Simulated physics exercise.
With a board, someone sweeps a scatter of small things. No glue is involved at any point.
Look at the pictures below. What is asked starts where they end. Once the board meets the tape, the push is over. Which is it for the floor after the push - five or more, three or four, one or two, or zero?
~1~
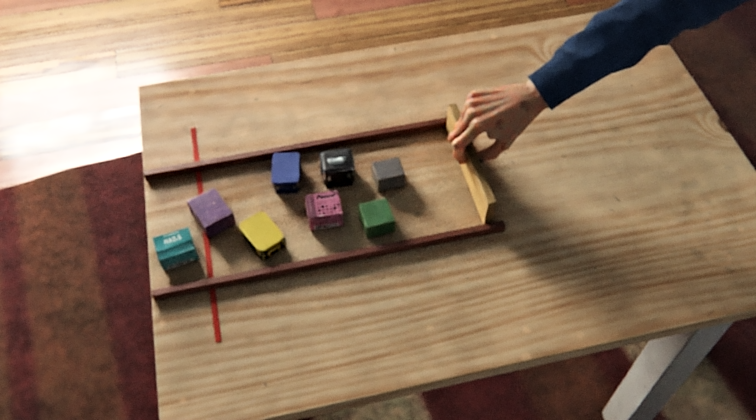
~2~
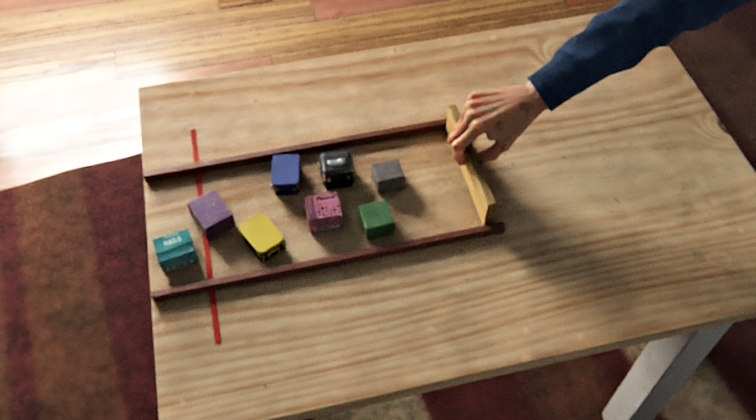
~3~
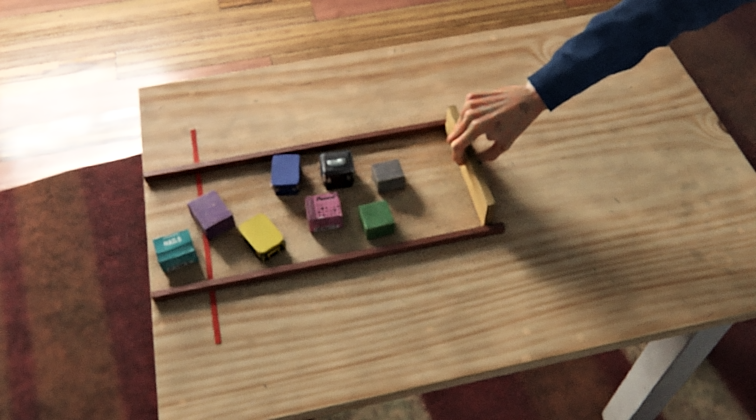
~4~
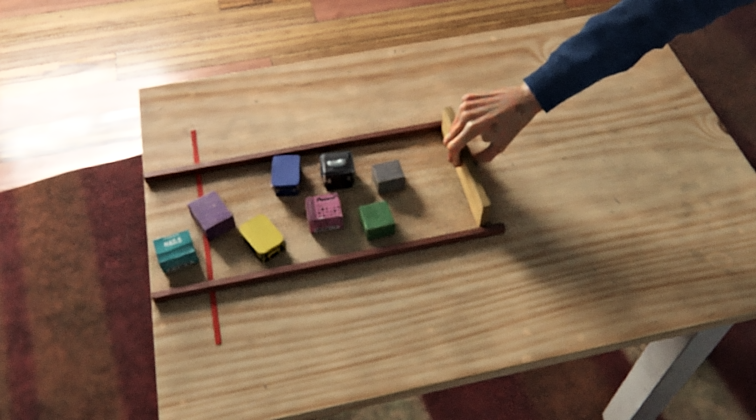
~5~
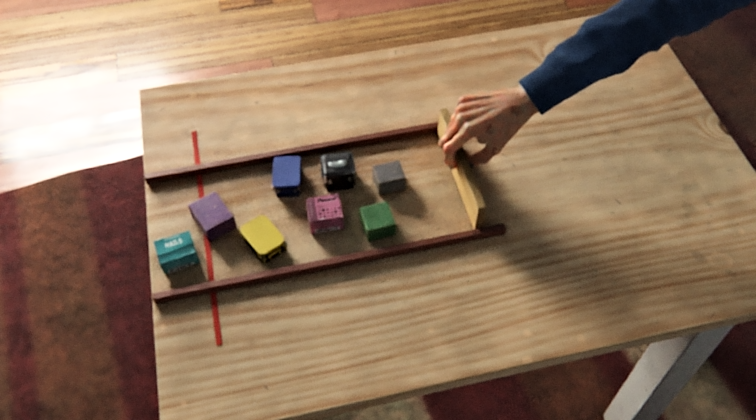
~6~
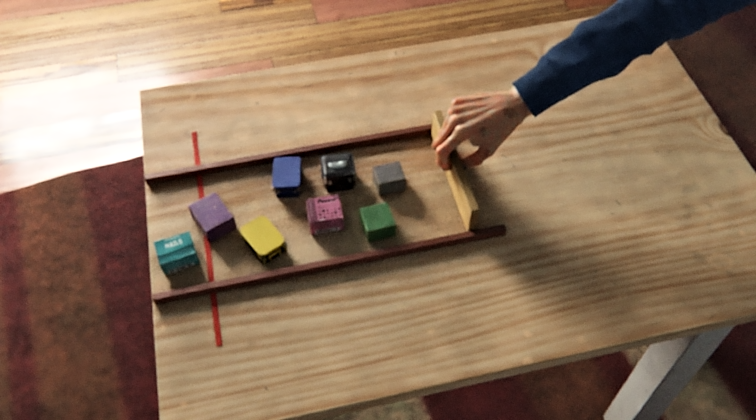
I expect that three or four will fail to stay on the table.
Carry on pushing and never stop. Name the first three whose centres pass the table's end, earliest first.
The order is the turquoise box, the purple block, the blue case.
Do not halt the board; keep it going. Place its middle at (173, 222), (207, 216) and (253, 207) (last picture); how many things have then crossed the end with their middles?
Place by place: 5, 3 and 0.
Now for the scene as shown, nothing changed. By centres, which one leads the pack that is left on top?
The yellow case winds up nearest.
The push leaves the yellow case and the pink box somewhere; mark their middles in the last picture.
The yellow case stops around (152, 266); the pink box around (164, 238).
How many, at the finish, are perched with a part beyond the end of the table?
It comes to 3.
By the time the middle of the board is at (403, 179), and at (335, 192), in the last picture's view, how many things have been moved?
I get 1 at the one place and 5 at the other.
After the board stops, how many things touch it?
It's touching 2 at the end.
Soon after, none off yet; turquoise box at rest near (177, 253); purple block at rest near (213, 217); yellow case at rest near (263, 240).
After that, none off yet; turquoise box at rest near (177, 253); purple block displaced a little near (199, 221); yellow case displaced about its own width near (234, 250).
In the end, the number that fall off is three or four; gone, blue case, purple block and turquoise box.
